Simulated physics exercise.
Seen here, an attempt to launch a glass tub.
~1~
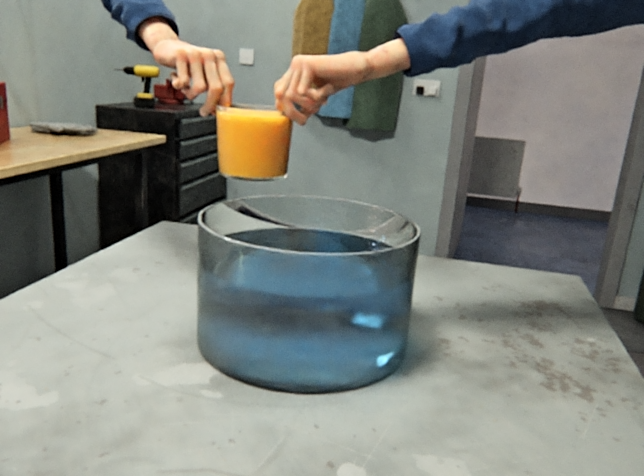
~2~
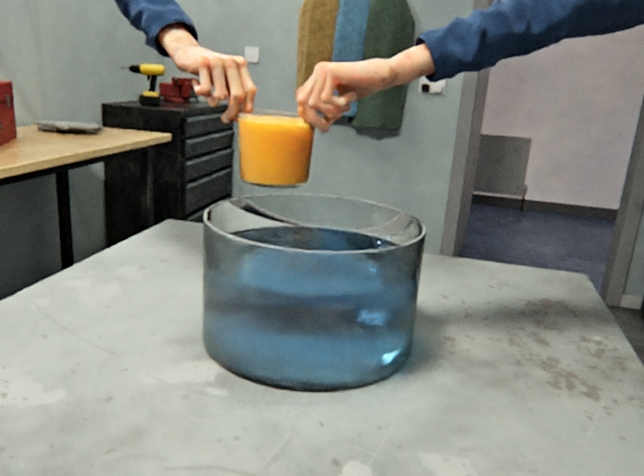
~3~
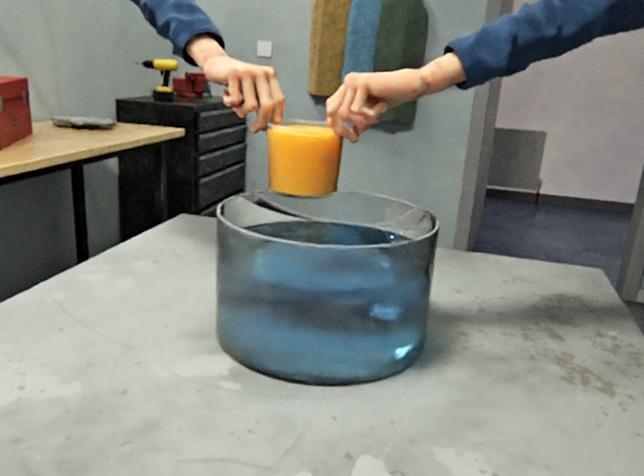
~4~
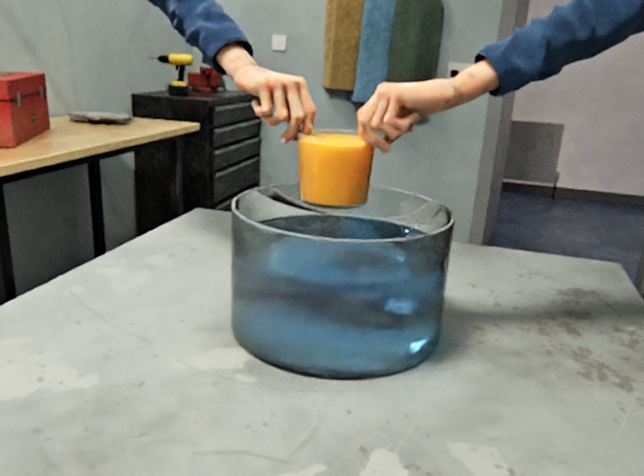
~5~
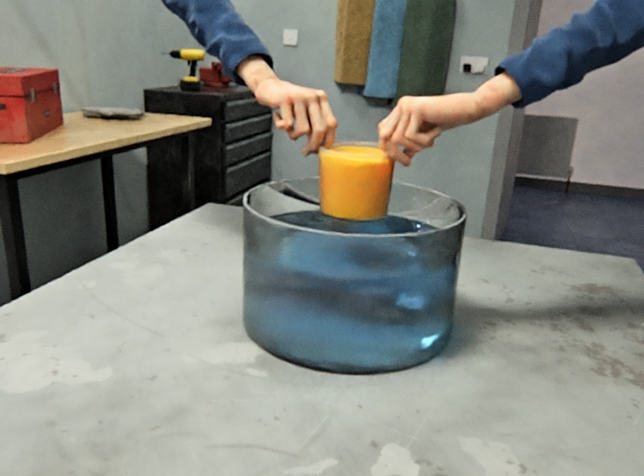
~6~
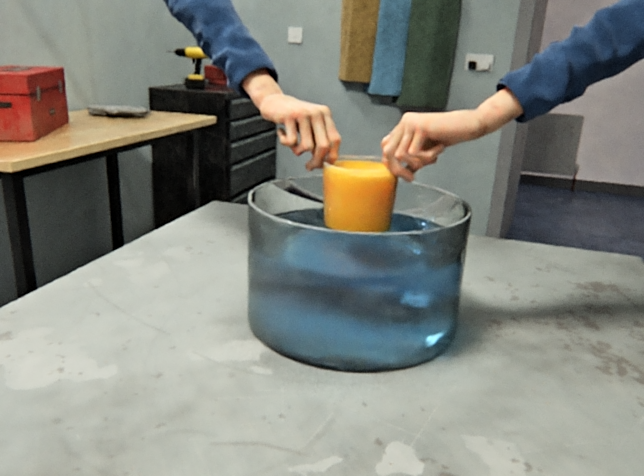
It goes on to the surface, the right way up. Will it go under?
Once free, it sinks.
Soon after, the tub dips into the water.
Later, water pours in over its rim.
In the end, the tub lies on the bottom.
